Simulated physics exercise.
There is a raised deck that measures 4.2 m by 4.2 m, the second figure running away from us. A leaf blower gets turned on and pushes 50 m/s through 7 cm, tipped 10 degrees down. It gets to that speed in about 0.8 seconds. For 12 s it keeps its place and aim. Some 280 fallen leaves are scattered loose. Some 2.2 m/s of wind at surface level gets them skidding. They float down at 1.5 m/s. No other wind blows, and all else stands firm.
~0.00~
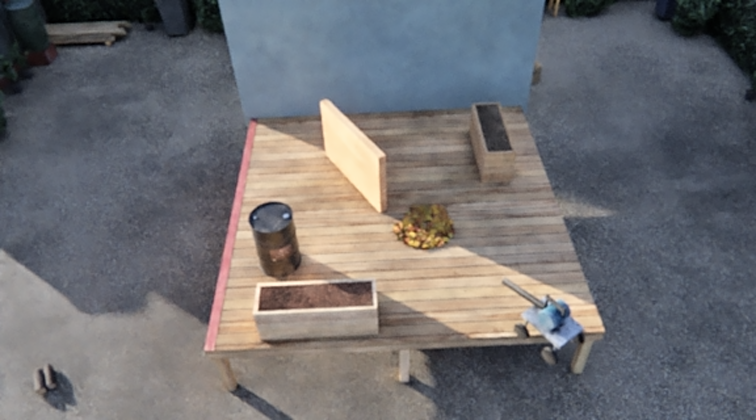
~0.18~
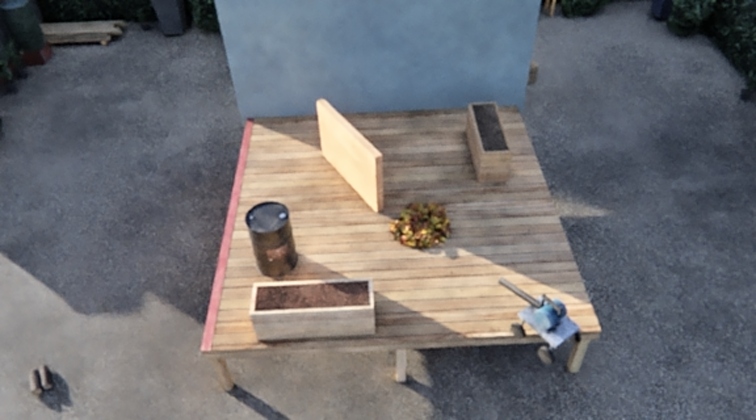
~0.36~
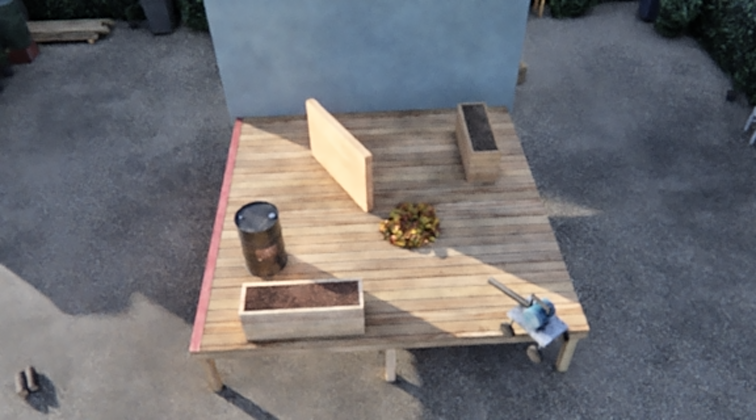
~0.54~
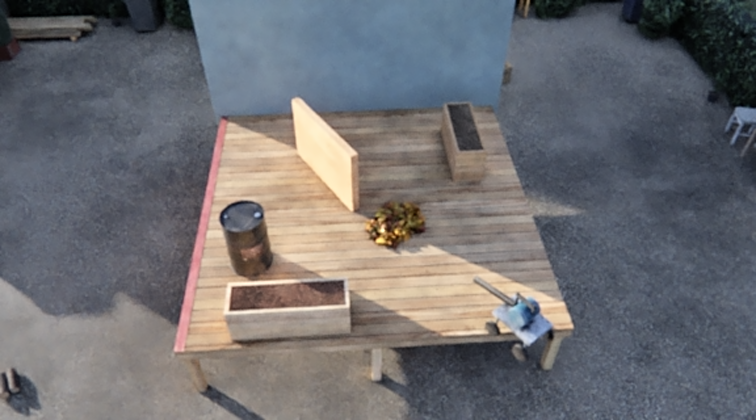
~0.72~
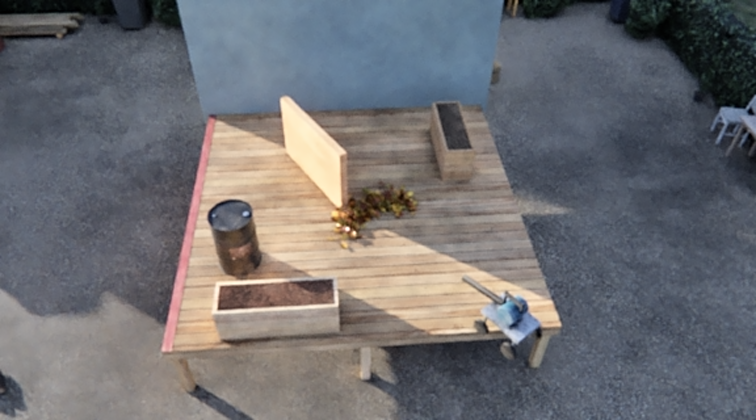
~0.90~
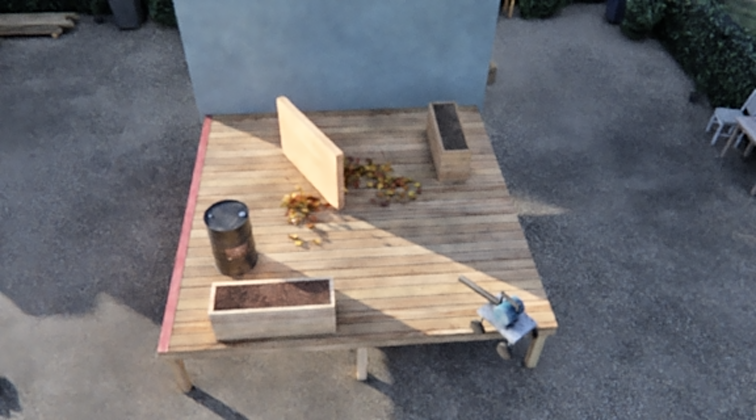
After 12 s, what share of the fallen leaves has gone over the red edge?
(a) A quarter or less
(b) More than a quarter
(b) More than a quarter.
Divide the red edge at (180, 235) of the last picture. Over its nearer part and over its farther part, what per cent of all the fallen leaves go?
I'd put near 0 percent on the nearer stretch and close to 50 percent on the farther one.
After 2.4 s the count stands so, 29 % are over the red edge; the middle of those still in play is near (336, 121).
After 3.8 s the count stands so, 40 % are over the red edge; the middle of those still in play is near (336, 118).
After 6.6 s the count stands so, 46 % are over the red edge; the middle of those still in play is near (338, 114).
After 12.0 s, at the end, 50 % are over the red edge; the middle of those still in play is near (347, 113).
